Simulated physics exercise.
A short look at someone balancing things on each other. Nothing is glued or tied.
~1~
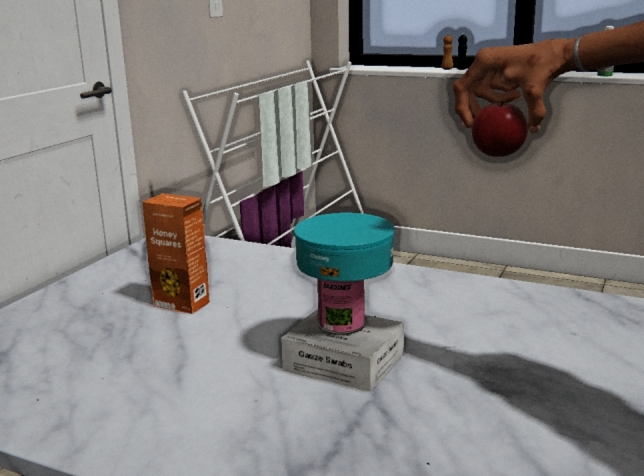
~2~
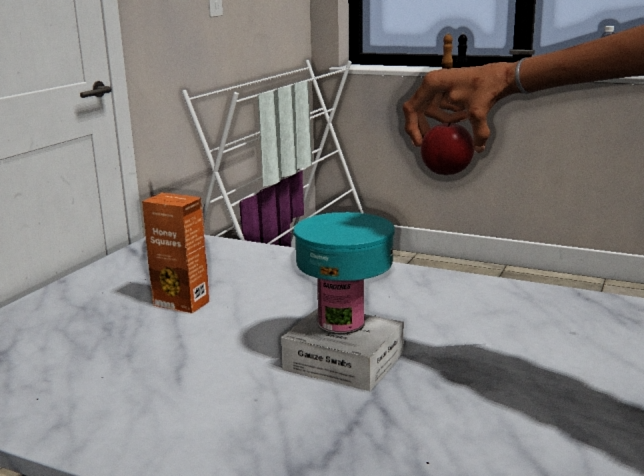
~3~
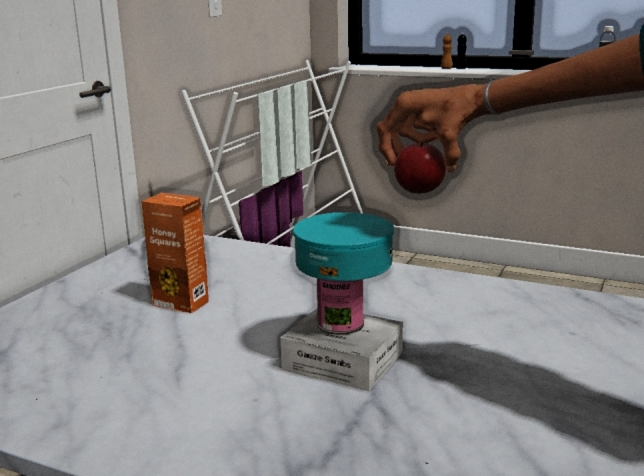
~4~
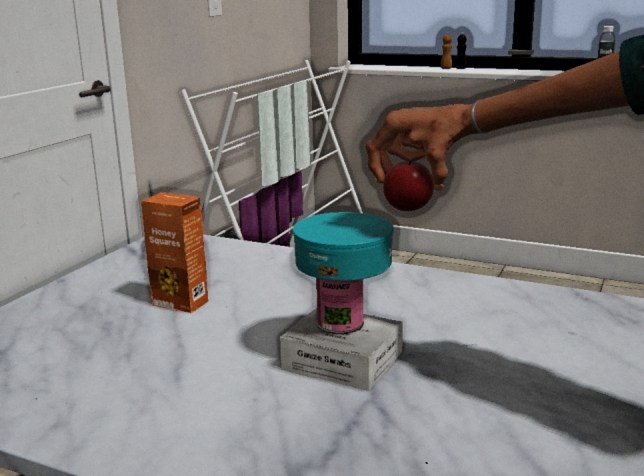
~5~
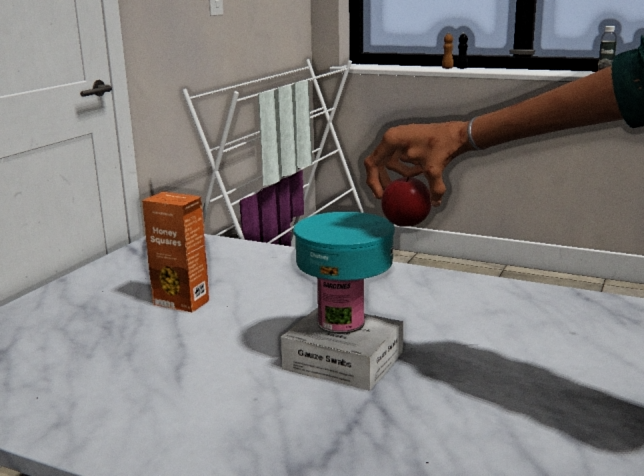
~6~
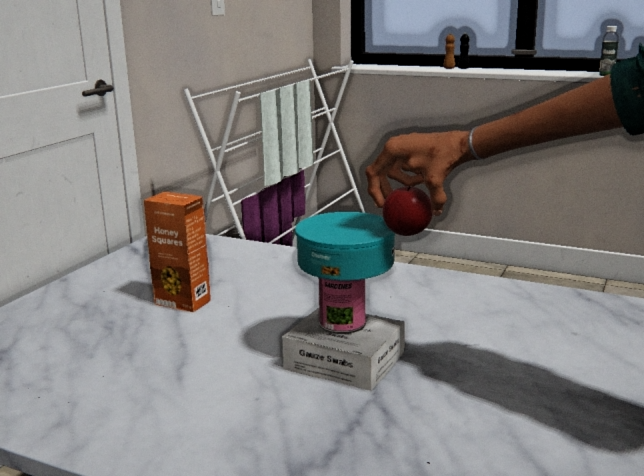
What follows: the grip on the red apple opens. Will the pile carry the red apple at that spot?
Outcome: The pile gives way.
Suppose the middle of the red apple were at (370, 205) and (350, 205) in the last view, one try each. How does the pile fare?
First try: It holds; second try: It keeps its balance.
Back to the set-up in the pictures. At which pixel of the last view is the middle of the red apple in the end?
At about (448, 356).
Then, 0.30 s on from there, red apple now fallen.
Then, 0.40 s on from there, things are still on the move.
Then, 1.20 s on from there, nothing new.
In the end, fallen, red apple; the other 4 unmoved. At the end, from the last picture's camera, red apple near (448, 356). The pile loses its balance.
